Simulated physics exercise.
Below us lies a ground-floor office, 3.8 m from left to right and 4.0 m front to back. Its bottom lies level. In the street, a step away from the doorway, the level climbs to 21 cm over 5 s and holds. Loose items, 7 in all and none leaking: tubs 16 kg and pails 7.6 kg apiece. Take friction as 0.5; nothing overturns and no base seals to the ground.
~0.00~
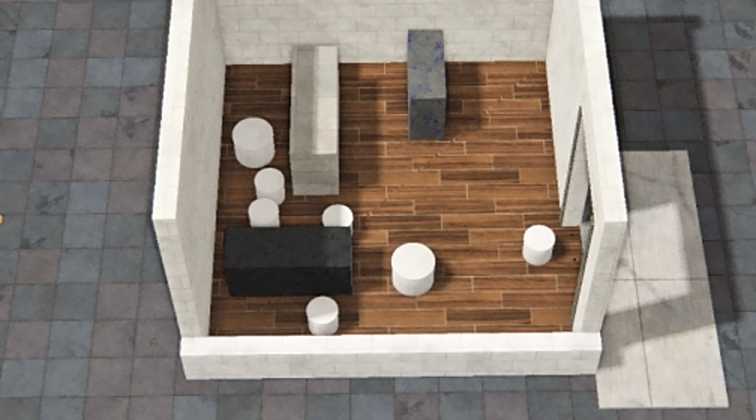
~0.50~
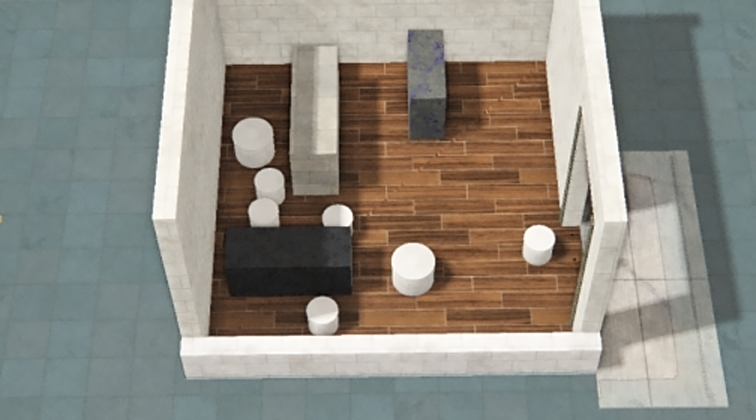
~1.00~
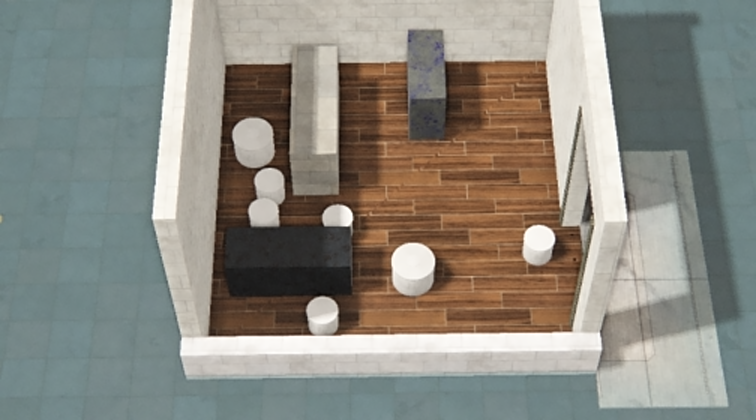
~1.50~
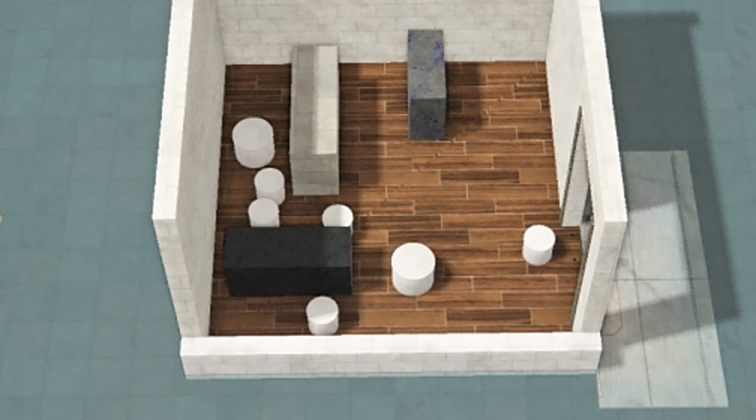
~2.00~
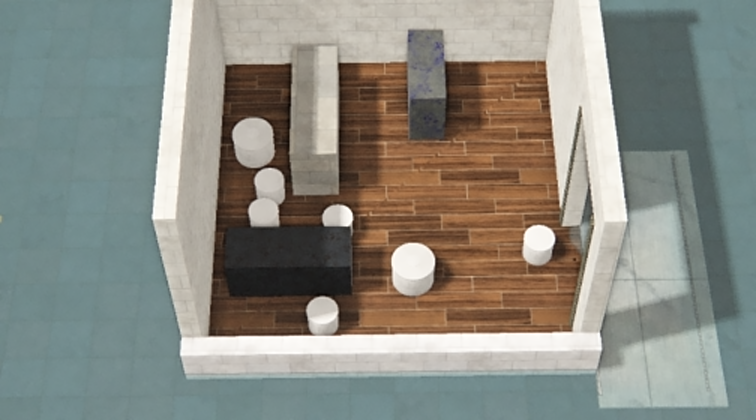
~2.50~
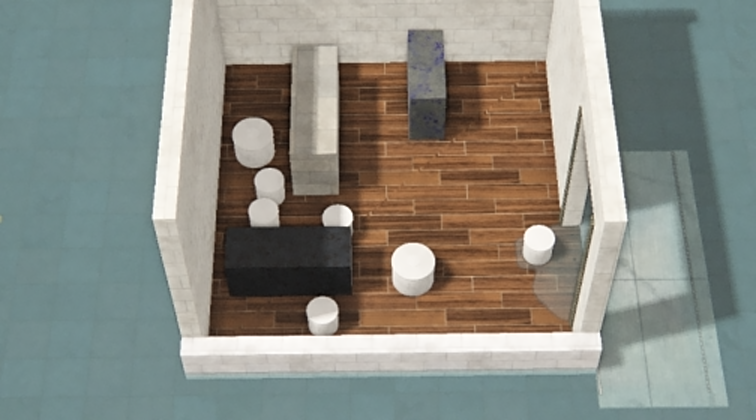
Water spreads over the street outside, then a little appears just inside the office doorway.
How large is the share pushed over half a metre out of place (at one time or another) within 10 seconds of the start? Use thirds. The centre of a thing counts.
That comes to one to two thirds.
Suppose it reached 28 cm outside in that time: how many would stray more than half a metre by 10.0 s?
In that case 7 of them.
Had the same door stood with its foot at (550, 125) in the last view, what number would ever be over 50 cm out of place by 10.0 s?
In that case 2 of them.
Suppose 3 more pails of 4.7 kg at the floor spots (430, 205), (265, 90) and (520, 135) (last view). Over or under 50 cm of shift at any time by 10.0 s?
In that order: More, less, less.
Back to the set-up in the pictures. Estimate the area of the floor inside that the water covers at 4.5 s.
Roughly 4.5 m2.
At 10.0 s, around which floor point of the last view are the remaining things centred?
Around (285, 210).
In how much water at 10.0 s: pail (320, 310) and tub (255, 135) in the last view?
Roughly 18 and 7 cm.
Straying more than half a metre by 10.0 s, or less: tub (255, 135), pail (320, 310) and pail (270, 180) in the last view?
In turn: Short of it, more, less.
After 3.5 s 0 of 7 are over 50 cm from their spots; 0 afloat.
After 4.5 s 0 of 7 are over 50 cm from their spots; 0 afloat.
After 7.0 s 2 of 7 are over 50 cm from their spots; 0 afloat.
After 10.0 s 4 of 7 are over 50 cm from their spots, and 4 have been at some point; 4 afloat.
